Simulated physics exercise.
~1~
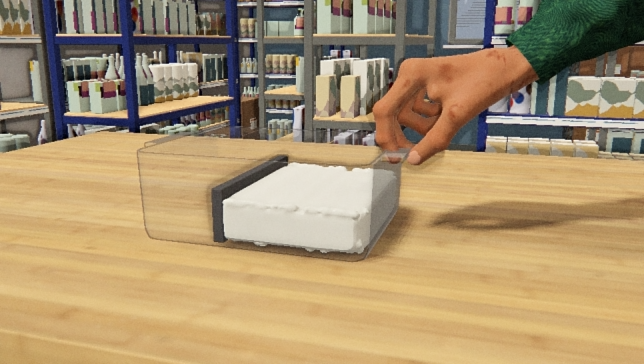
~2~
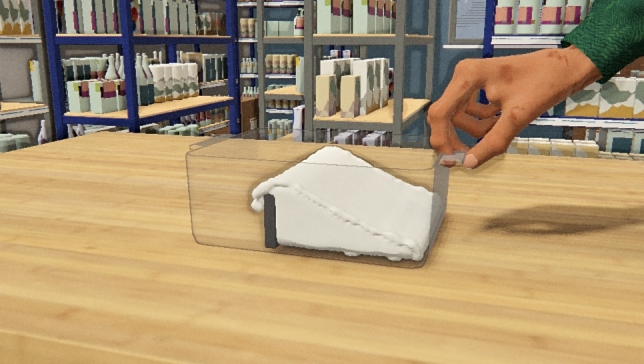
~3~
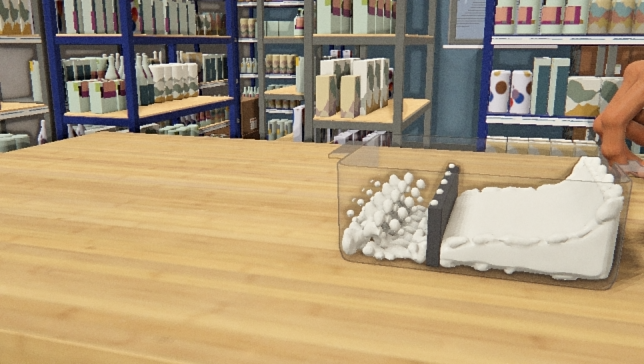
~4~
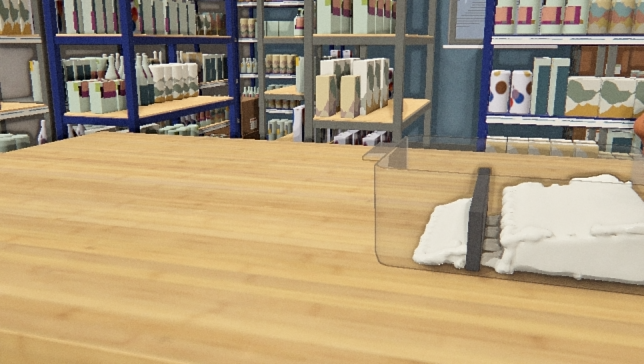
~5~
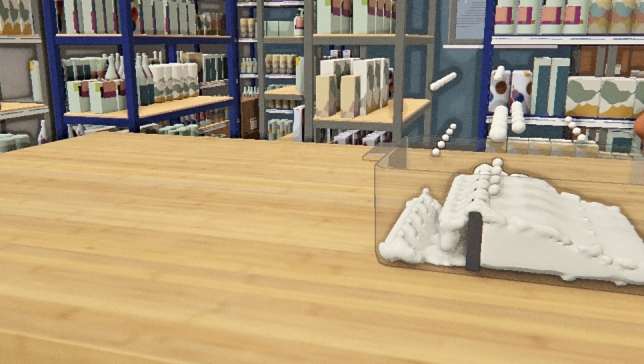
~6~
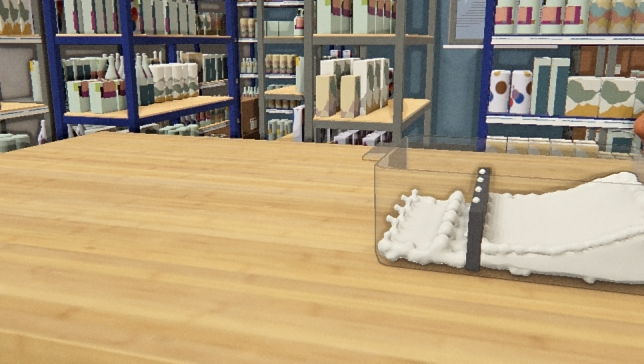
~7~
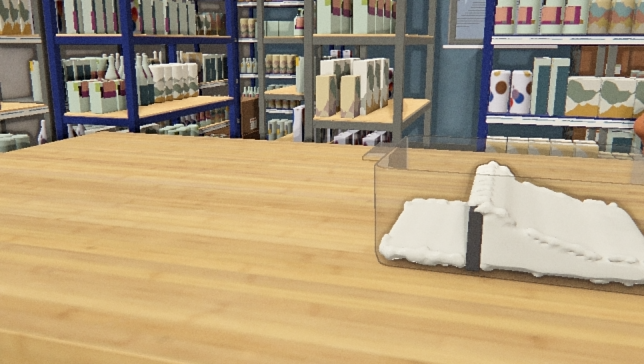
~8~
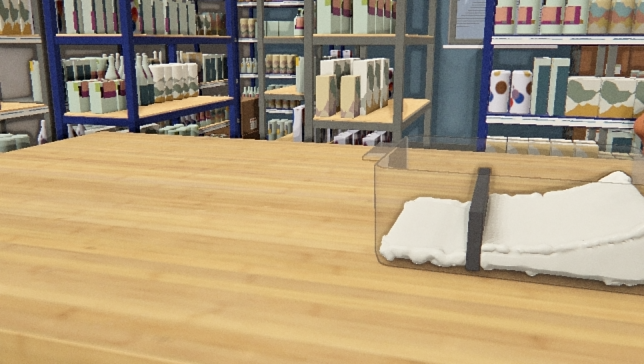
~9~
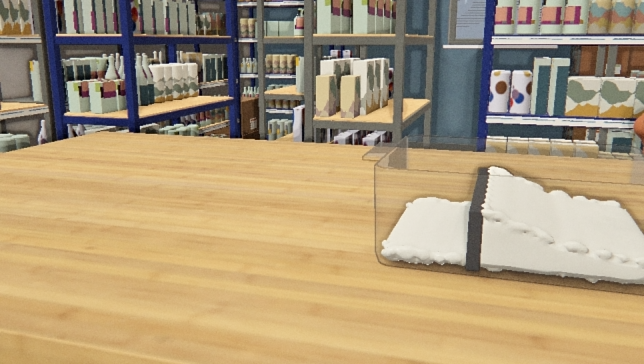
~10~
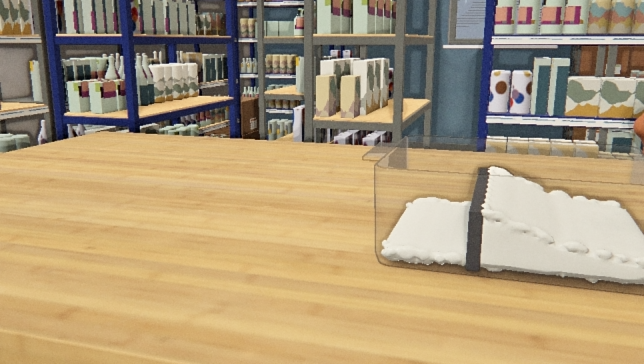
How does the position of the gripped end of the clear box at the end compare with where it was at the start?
It is farther to the right at the end than it was at the start, after the hand has drawn the box across the table.
